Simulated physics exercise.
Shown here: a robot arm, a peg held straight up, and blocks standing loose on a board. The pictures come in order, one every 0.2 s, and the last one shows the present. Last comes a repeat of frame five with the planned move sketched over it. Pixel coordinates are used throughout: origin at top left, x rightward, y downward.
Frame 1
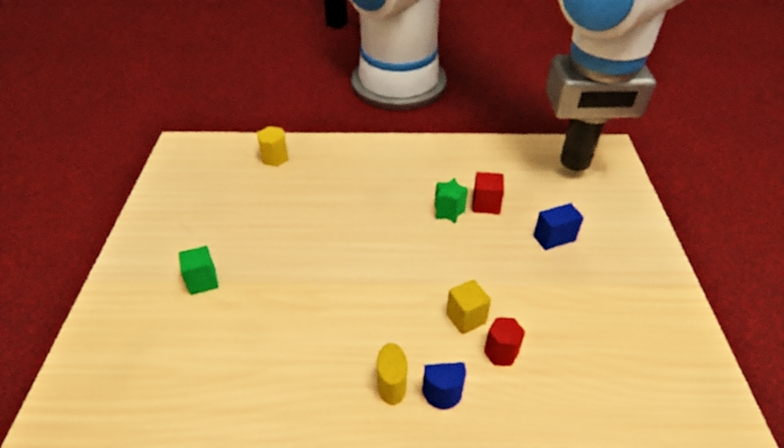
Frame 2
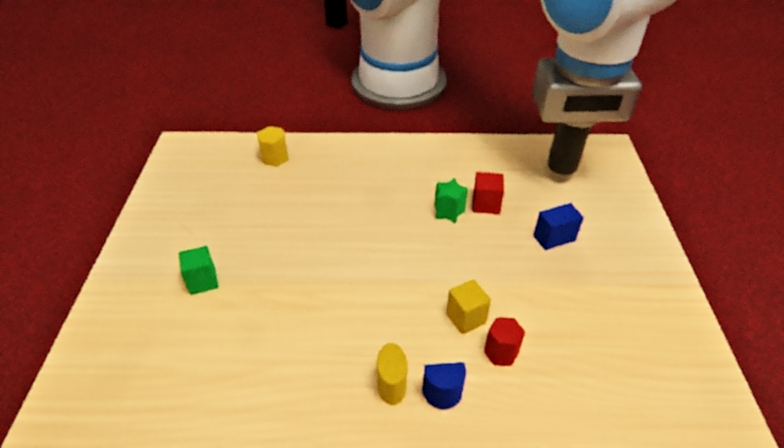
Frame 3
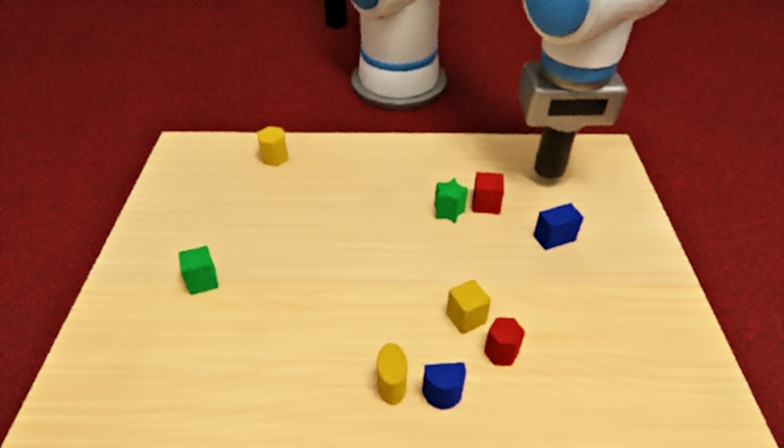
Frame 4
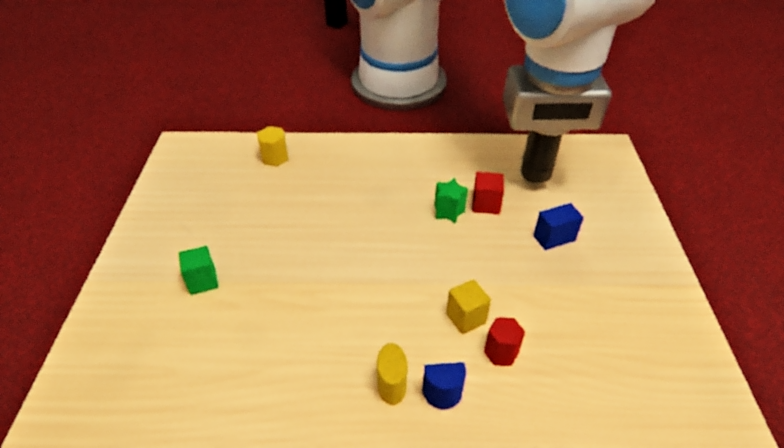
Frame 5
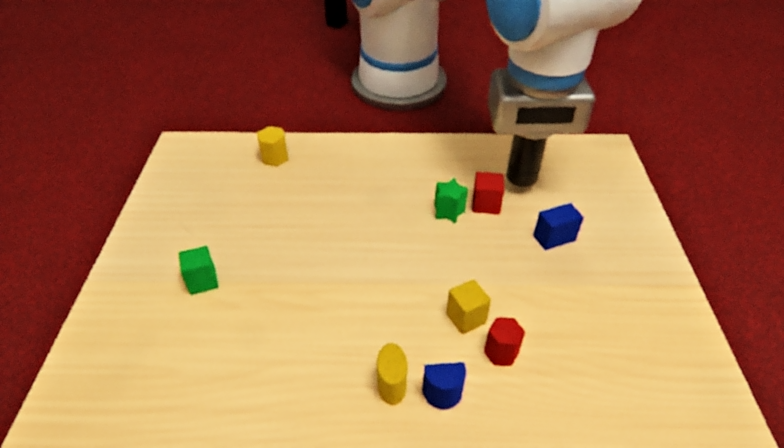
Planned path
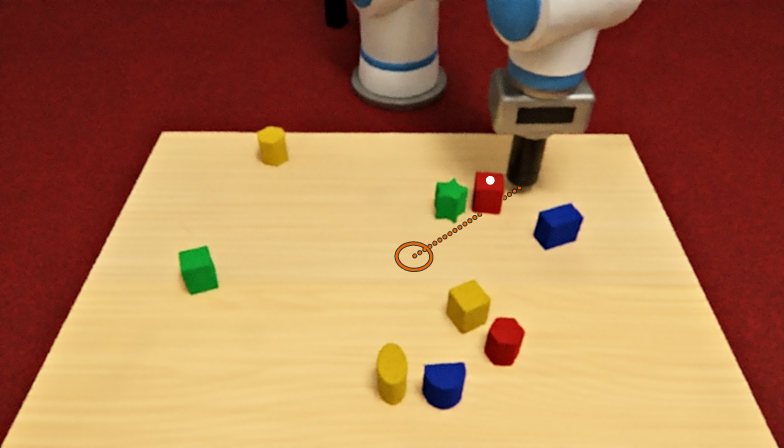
Robot arm sliding an upright black peg leftward along the board's far edge toward a red block, while the coloured blocks stay still.
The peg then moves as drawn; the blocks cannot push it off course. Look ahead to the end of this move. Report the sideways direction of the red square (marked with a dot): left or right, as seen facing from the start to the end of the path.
That's a shift to the left.
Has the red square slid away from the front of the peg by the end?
The answer is no.
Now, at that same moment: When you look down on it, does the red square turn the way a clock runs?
Final answer: No.
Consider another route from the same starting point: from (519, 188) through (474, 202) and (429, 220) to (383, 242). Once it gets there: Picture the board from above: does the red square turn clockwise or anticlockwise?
Its spin: Anticlockwise.
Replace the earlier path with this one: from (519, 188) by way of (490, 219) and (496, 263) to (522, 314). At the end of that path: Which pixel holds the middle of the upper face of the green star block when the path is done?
Pixel (434, 192).
The drawn path runs from (519, 188) to (414, 256); the dot is on the red square.
The first path, step by step. One third of the way, peg (489, 199); green star block (436, 192), turned 45° clockwise; red square (464, 200).
Two thirds of the way, peg (453, 222); green star block (424, 194), turned 95° clockwise; red square (429, 226), turned 25° anticlockwise.
At the end, peg (414, 246); green star block (424, 194), turned 95° clockwise; red square (400, 255), turned 70° anticlockwise; blue rectangle not moved.
